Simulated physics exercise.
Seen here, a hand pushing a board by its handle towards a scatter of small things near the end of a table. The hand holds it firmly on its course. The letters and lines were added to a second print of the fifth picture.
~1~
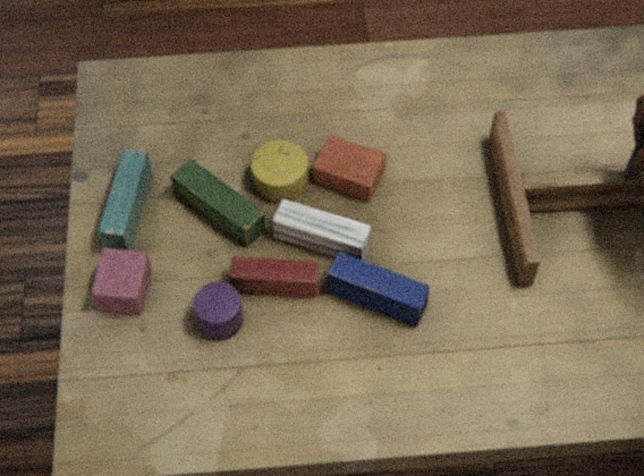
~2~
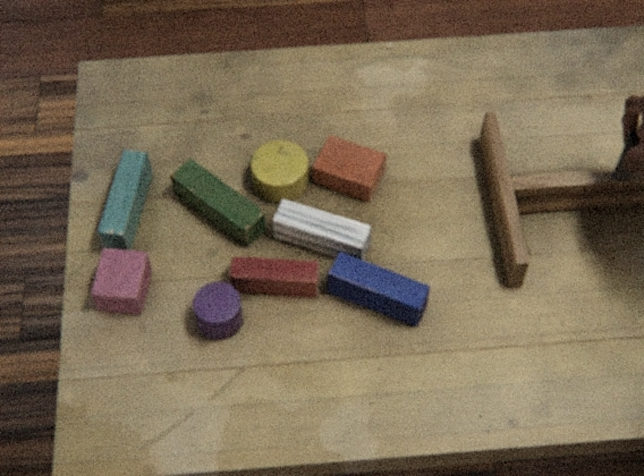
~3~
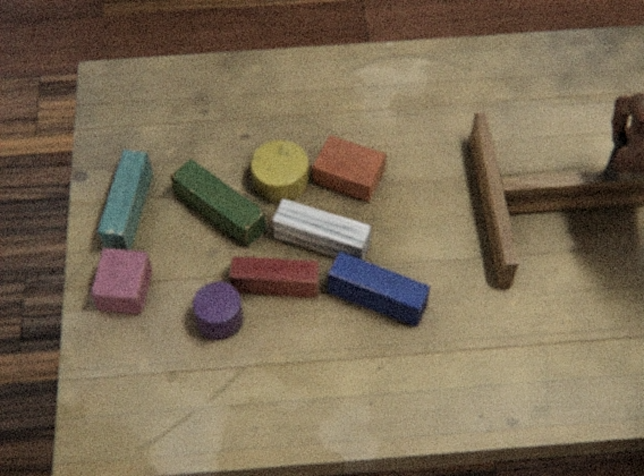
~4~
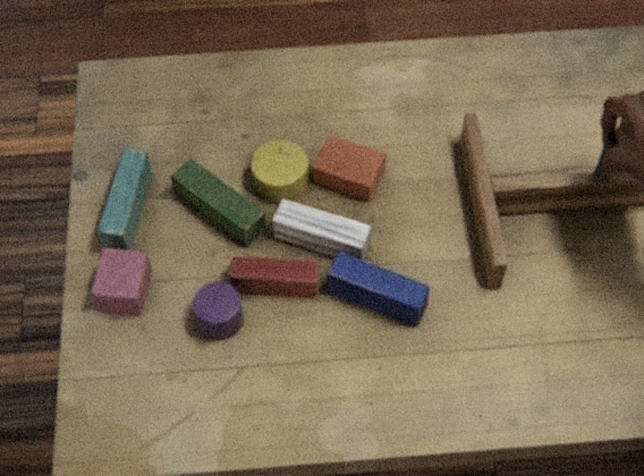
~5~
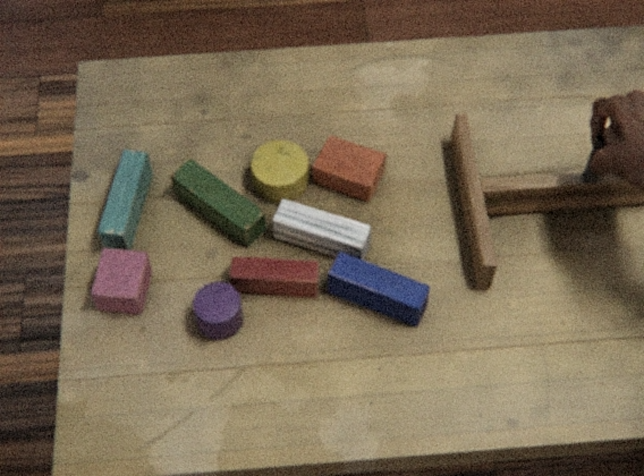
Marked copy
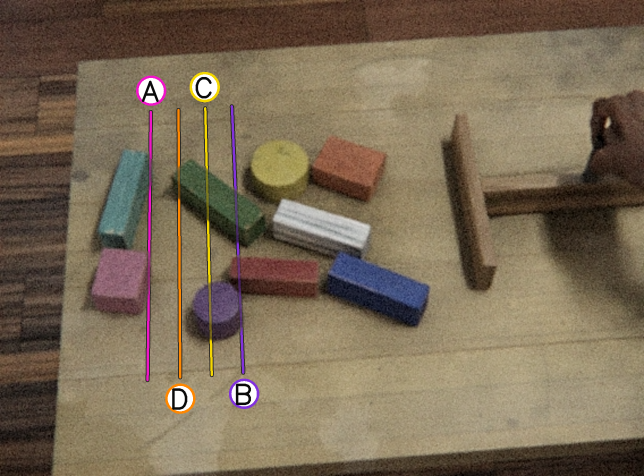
A hand slides a wooden board by its handle slowly left across a table toward colorful blocks.
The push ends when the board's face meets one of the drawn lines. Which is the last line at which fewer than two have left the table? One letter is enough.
C is the last line within the limit.
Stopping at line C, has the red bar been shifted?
Yes.
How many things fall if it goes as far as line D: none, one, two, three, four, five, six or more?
By then, two.
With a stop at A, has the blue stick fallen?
By then, no.
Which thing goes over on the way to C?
The turquoise bar.
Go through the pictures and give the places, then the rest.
Pink block (122, 281); orange block (349, 168); board (516, 183), in the first frame.
Board (506, 184); turquoise bar (126, 201), in the second frame.
Board (496, 184); yellow tin (280, 171), in the third frame.
Board (485, 185); purple tin (218, 311), in the fourth frame.
Board (475, 186); pink block (122, 281); orange block (349, 168); red bar (275, 277), in the fifth frame.
On the copy, A at (149, 235); B at (237, 229); C at (208, 231); D at (179, 233).
On C. First, board (380, 192); blue stick (371, 298); yellow tin (270, 173).
Then, board (284, 199); turquoise bar (110, 203); green bar (150, 210).
Finally, board (210, 204); turquoise bar over the edge; green bar (77, 211); one fallen.
By contrast, A drops three; B is within the limit but short; D drops two.
